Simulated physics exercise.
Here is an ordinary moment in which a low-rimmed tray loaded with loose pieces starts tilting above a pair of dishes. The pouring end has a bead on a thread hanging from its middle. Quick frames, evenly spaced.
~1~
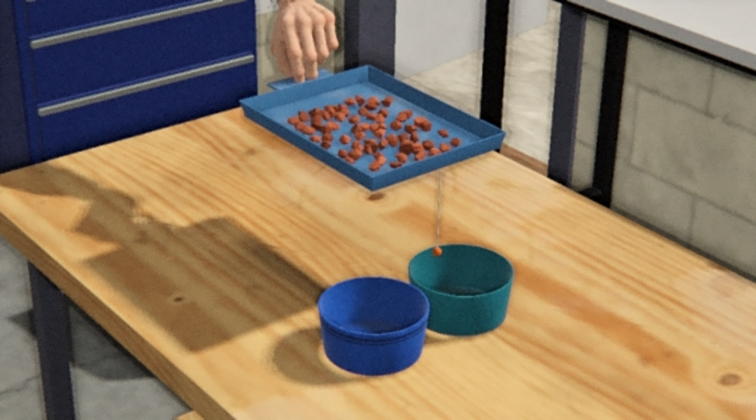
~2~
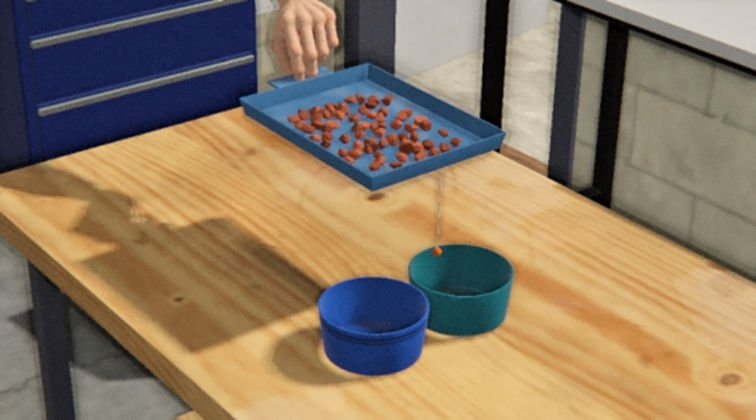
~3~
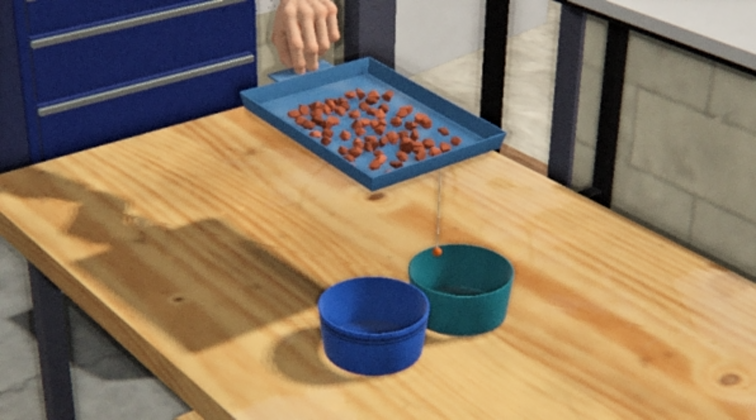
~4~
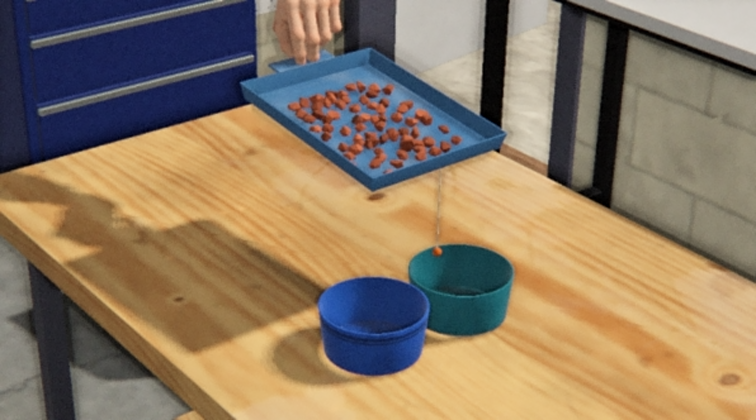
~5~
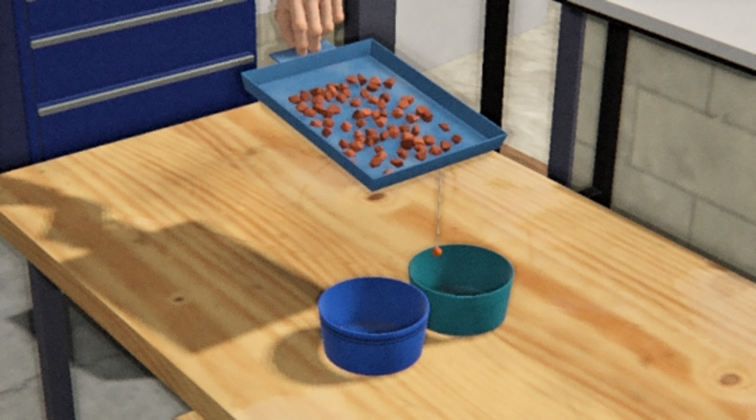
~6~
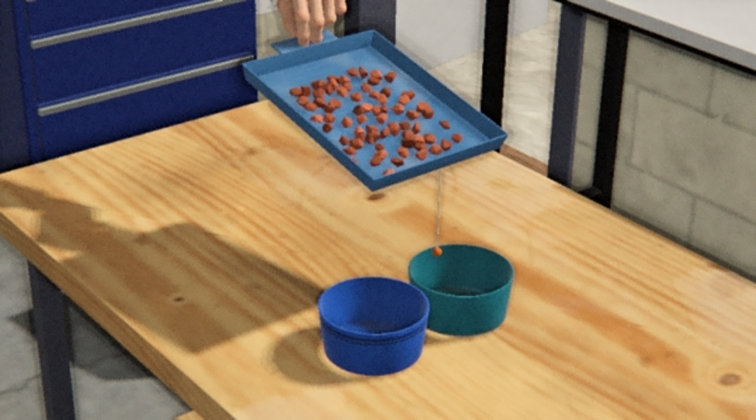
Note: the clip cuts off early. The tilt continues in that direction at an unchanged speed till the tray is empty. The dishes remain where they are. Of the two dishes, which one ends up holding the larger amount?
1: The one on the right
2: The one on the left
1.
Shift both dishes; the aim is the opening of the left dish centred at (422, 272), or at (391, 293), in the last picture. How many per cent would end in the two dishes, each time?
40 %, 80 %.
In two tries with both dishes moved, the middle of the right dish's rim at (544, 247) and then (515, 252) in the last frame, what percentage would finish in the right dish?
In order: 10 percent and 30 percent.
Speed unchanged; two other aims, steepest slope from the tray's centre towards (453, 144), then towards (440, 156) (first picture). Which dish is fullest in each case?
Results - the dish on the right side first, the dish on the right side second.
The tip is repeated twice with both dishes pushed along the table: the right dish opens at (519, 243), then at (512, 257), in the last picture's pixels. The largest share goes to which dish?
With the dishes at the first place it's the left-side dish, and at the second it's the left-side dish.
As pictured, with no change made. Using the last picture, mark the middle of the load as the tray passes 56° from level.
(427, 144).
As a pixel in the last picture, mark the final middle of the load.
Once it all stops, the middle lies near (462, 321).
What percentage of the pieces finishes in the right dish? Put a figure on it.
Result: Around 60 in a hundred.
Shortly afterwards, tray tipped steeply; the whole lot on the tray.
Next, tray tipped right over; near half on the tray; only a few in the left dish; near a quarter in the right dish; a little outside both; near a quarter in the air.
Some moments later, tray tipped past a quarter turn; near a quarter in the left dish; near half in the right dish; near a quarter outside both.
In the end, tray tipped past a quarter turn; near a quarter in the left dish; near half in the right dish; near a quarter outside both.
